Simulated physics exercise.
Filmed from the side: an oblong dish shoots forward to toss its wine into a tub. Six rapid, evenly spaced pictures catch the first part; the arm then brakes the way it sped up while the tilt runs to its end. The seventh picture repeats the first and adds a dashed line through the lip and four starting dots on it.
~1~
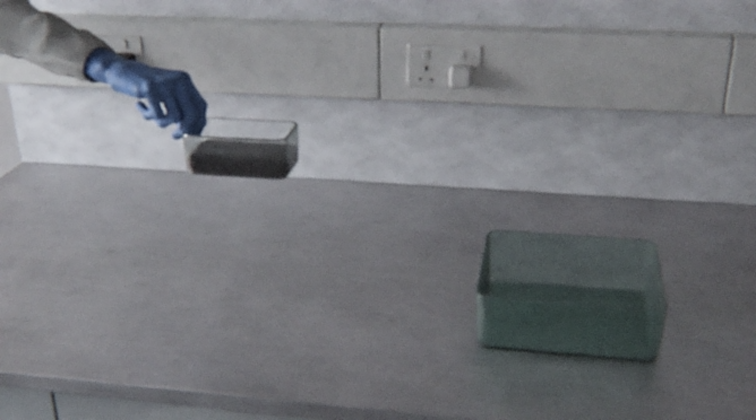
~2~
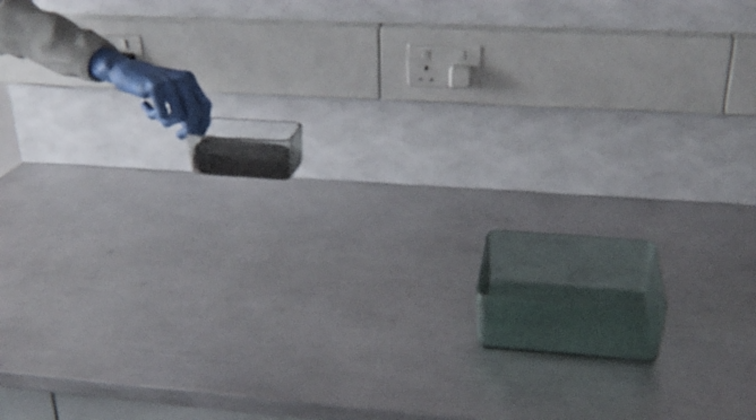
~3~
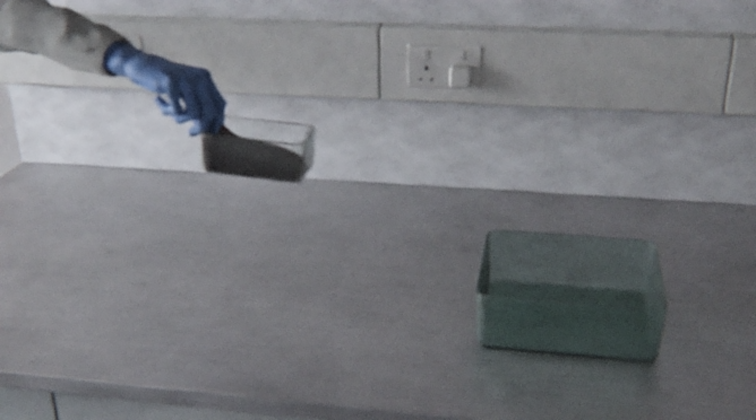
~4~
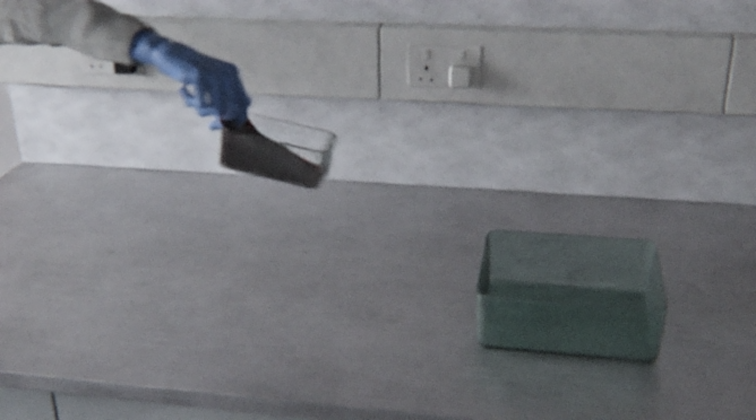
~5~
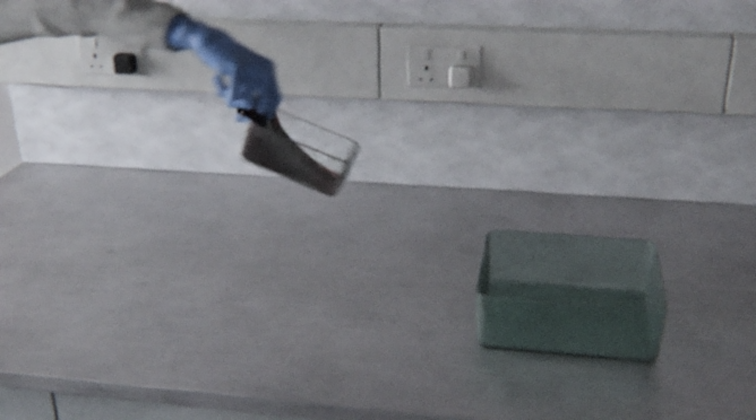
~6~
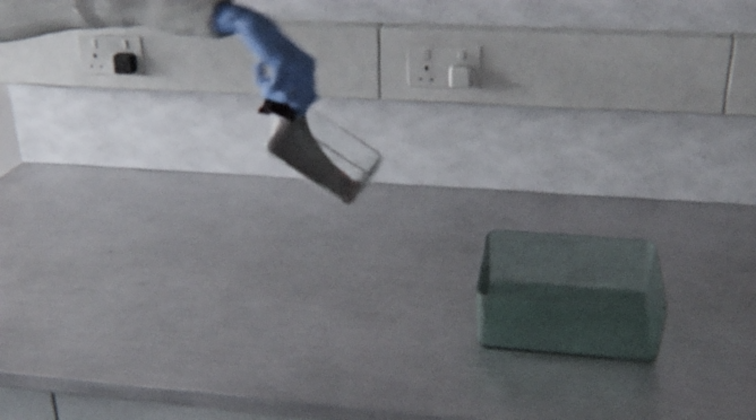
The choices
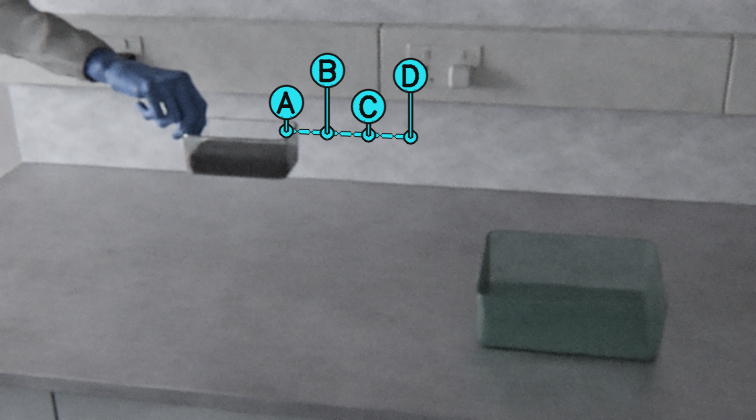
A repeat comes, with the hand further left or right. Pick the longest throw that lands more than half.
The limit is B.
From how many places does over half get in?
Three.
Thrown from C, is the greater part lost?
No.
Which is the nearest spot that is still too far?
The answer is A.
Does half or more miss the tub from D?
No, not at all.
On the marked copy, A at (286, 130); B at (327, 132); C at (368, 134); D at (410, 137).
If A is chosen, about 25 % lands in the tub, 71 % falls short and 3 % goes beside or beyond.
If B is chosen, about 69 % lands in the tub, 24 % falls short and 7 % goes beside or beyond.
If C is chosen, about 82 % lands in the tub, 12 % falls short and 7 % goes beside or beyond.
If D is chosen, about 80 % lands in the tub, 7 % falls short and 13 % goes beside or beyond.
